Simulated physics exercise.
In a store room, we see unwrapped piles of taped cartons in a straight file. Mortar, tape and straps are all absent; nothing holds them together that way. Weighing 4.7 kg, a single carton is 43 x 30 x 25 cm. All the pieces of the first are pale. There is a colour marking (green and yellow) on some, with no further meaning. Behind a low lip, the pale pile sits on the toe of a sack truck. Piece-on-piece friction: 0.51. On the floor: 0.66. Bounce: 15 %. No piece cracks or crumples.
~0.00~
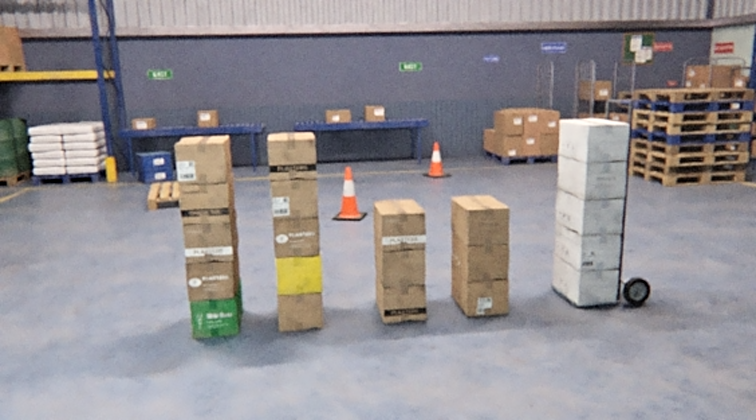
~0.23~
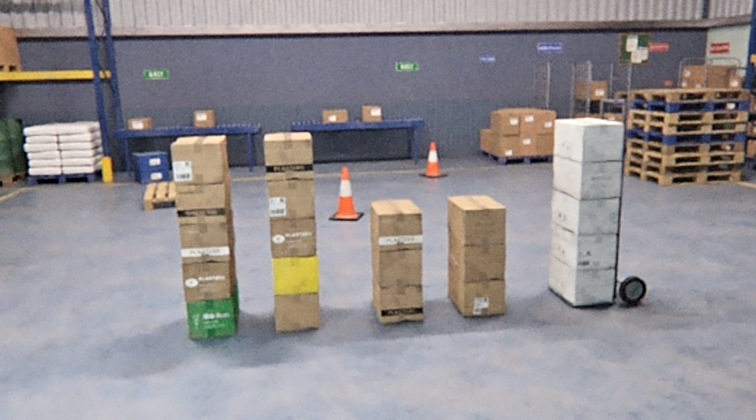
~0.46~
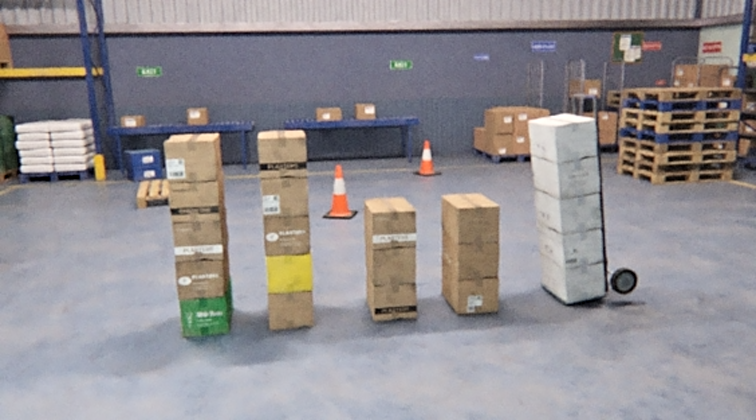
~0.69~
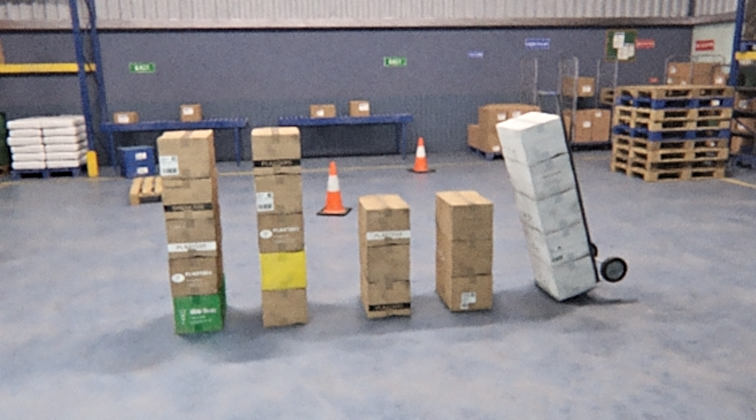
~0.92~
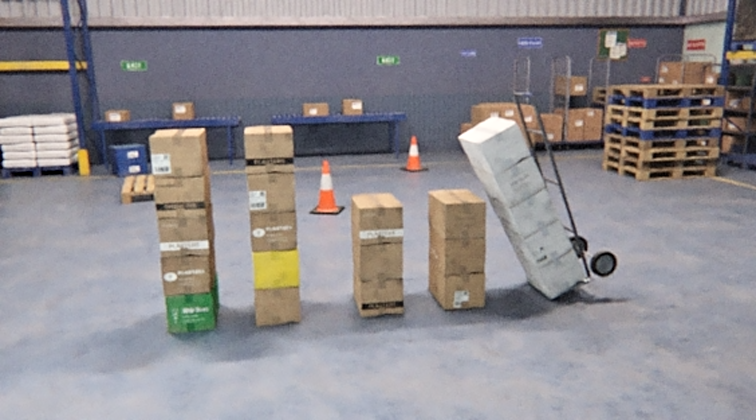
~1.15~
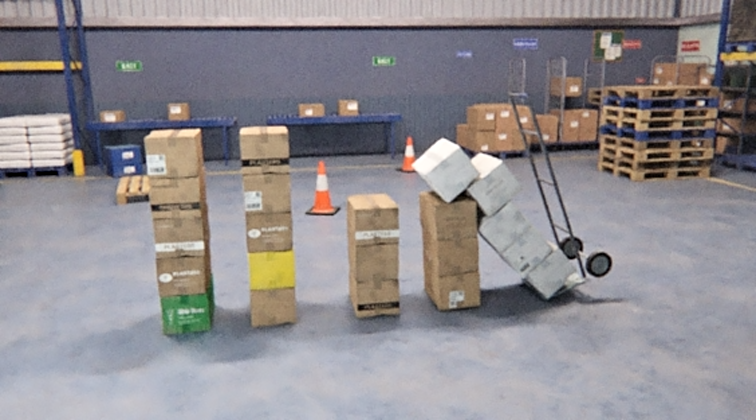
A stack of white cartons on a sack truck, at the right of a row of brown carton piles in a warehouse, starts upright and then tilts steadily to the left. The truck's frame leans with it, and the upper white cartons slide apart, the topmost reaching the top of the nearest brown pile.
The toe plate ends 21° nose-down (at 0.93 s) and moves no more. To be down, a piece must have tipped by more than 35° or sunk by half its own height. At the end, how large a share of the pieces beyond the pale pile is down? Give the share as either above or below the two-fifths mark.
The share is below the two-fifths mark.
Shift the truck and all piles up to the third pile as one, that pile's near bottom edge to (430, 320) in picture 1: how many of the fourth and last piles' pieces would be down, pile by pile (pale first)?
Counts down: Fourth 0; last 0.
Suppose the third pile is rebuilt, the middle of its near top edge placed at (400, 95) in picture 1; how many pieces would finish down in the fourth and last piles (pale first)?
Then fourth 0, last 0.
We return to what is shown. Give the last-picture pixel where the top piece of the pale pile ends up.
Somewhere about (387, 177).
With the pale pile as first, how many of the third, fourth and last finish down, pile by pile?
Counts - third: 0, fourth: 0, last: 0.
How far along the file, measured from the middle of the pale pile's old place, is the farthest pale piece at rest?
Distance: Near 130 cm.
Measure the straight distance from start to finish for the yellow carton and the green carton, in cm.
Yellow 0 cm, green 0 cm.
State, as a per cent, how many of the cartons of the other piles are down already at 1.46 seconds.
0 %.
After 1.24 s, 5 of the pale pile down; none of the 16 other cartons down, 3 disturbed.
After 1.46 s, 3 of the pale pile down; none of the 16 other cartons down, 3 disturbed.
After 1.78 s, 5 of the pale pile down; none of the 16 other cartons down, 3 disturbed.
At rest (2.2 s), 5 of the pale pile down; none of the 16 other cartons down, 4 disturbed; yellow carton unmoved; green carton unmoved. That is 0 per cent. As the last picture would show them, middles, yellow carton near (271, 260), green carton near (189, 302).
